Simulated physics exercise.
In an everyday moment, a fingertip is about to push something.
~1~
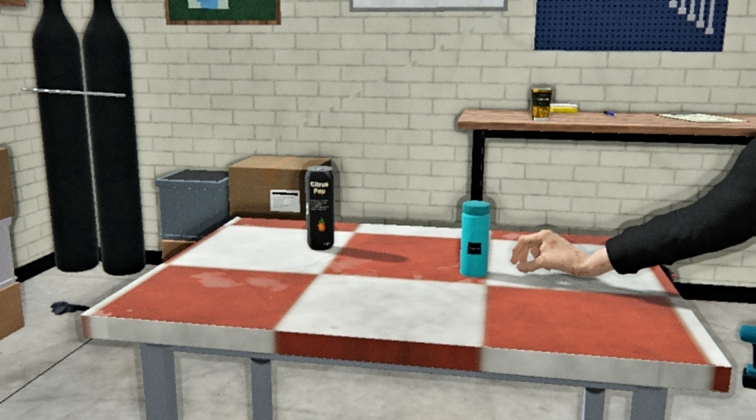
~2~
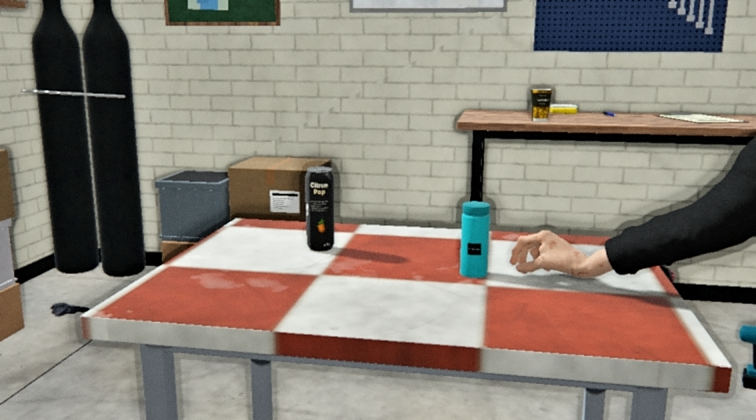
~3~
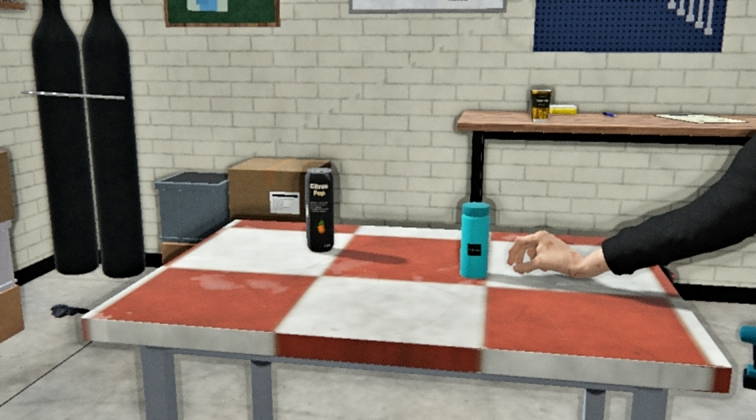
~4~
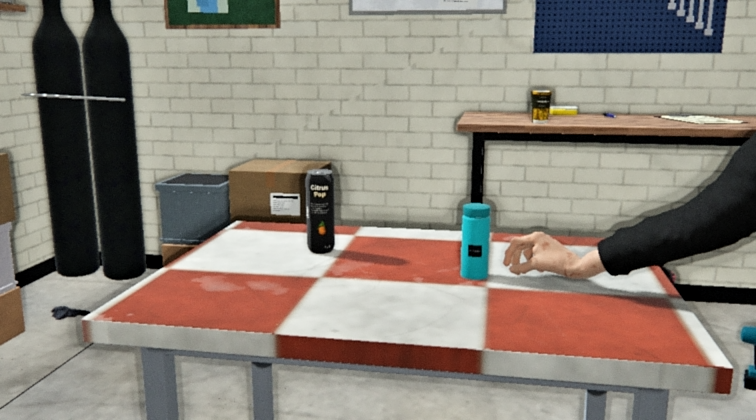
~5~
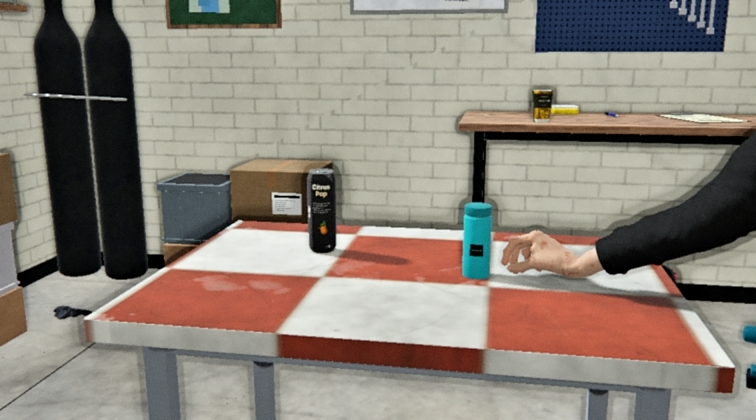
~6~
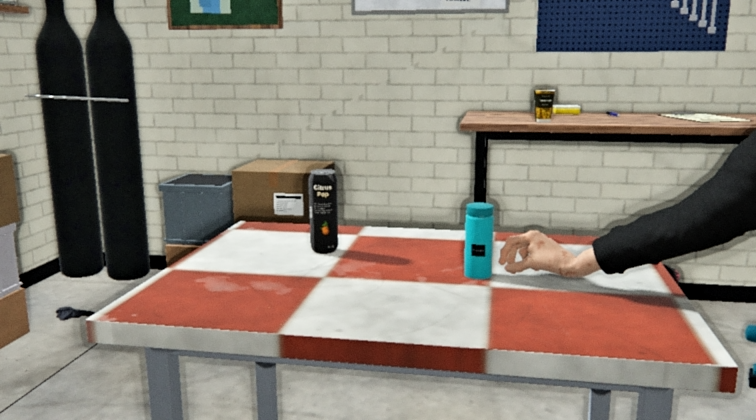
A garage or workshop with a pale brick wall is seen from slightly above a table with red and white squares. A black can with an orange mark stands left of centre, a turquoise shaker stands to its right, and boxes, dark cylinders and a wooden bench sit behind. The dark-sleeved hand at right edges slightly left towards the shaker, which stays in place, while the view shifts very faintly.
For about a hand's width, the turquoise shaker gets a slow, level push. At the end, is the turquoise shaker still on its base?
Vertical.
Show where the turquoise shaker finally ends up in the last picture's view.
Near pixel (414, 238).
Then, 0.70 s after the last picture, turquoise shaker slid about its own width near (458, 240).
Then, 1.30 s after the last picture, turquoise shaker slid well along near (431, 239).
At rest, moved from the start, turquoise shaker. Seen from the same camera at the end, turquoise shaker near (414, 238).
